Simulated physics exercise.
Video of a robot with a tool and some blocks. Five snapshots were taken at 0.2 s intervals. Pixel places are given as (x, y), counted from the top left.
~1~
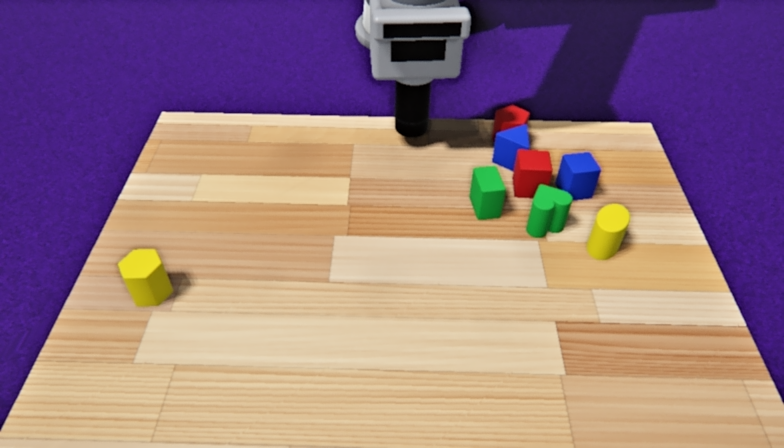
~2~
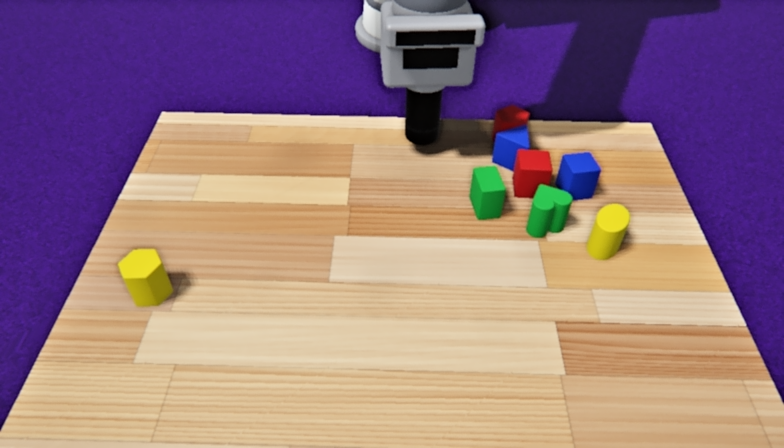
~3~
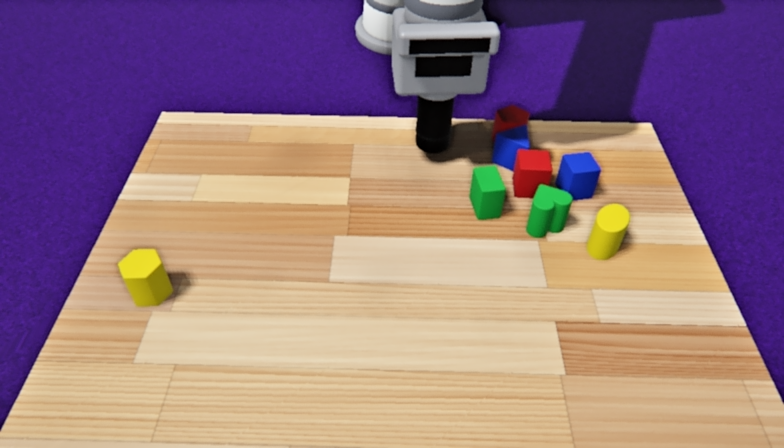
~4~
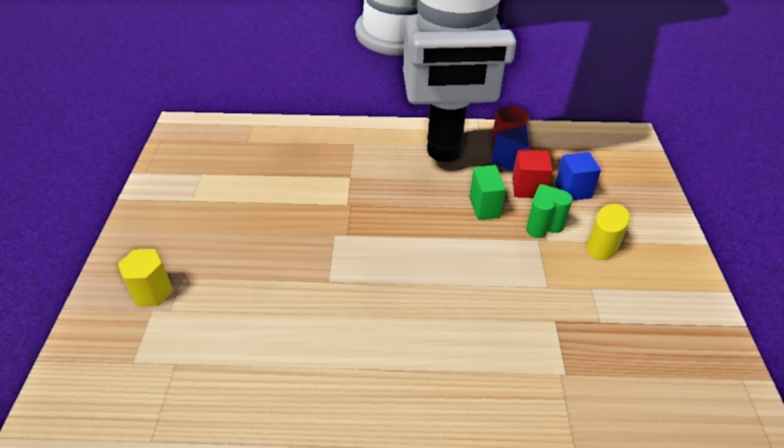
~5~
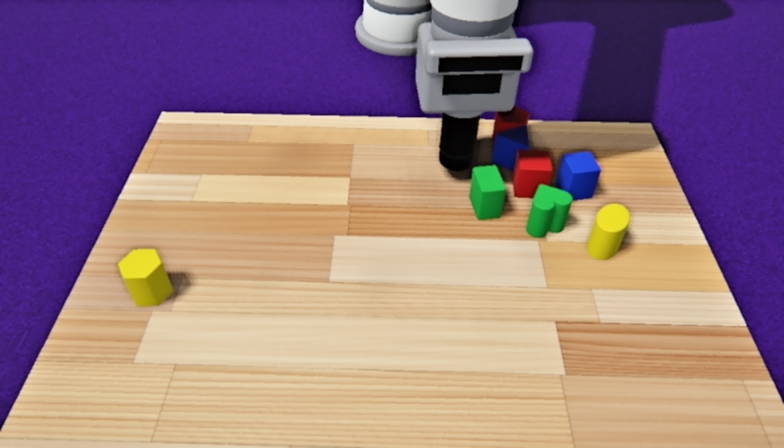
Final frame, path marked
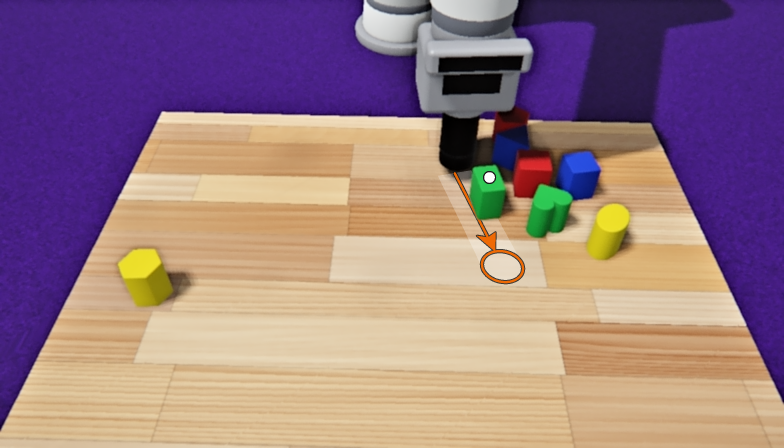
On a light wooden table against a purple background, a robot arm with a black tip slid slowly right and toward the viewer, nearing a cluster of colourful blocks, while none of the blocks moved.
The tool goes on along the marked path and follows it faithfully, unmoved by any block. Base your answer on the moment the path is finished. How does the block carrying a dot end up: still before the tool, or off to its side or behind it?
I'd say the block carrying a dot has slipped off and sits beside or behind the tool.
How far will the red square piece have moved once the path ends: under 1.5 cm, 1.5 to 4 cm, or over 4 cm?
The block winds up within 1.5 cm of where it is now.
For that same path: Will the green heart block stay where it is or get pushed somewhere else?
That block gets shifted.
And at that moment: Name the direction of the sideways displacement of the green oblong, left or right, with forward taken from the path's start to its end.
The answer is left: Facing from the path's start to its end, that's where the green oblong shifts.
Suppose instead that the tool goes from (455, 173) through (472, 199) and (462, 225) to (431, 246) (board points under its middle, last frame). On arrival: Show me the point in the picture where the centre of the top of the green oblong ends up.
Roughly at (512, 202).
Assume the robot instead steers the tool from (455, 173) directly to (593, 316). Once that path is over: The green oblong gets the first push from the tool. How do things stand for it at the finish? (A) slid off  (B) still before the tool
B.
The drawn path runs straight from (455, 173) to (502, 266); the dot is on the green oblong.
The first path, step by step. One third of the way, tool (471, 189); green oblong (505, 191), turned 25° anticlockwise.
Two thirds of the way, tool (487, 220); green oblong (531, 214), turned 70° anticlockwise; green heart block (562, 200), turned 35° anticlockwise.
At the end, tool (505, 254); green oblong (548, 226), turned 115° anticlockwise; blue three-sided block not moved; red square piece not moved; green heart block (565, 201), turned 45° anticlockwise.
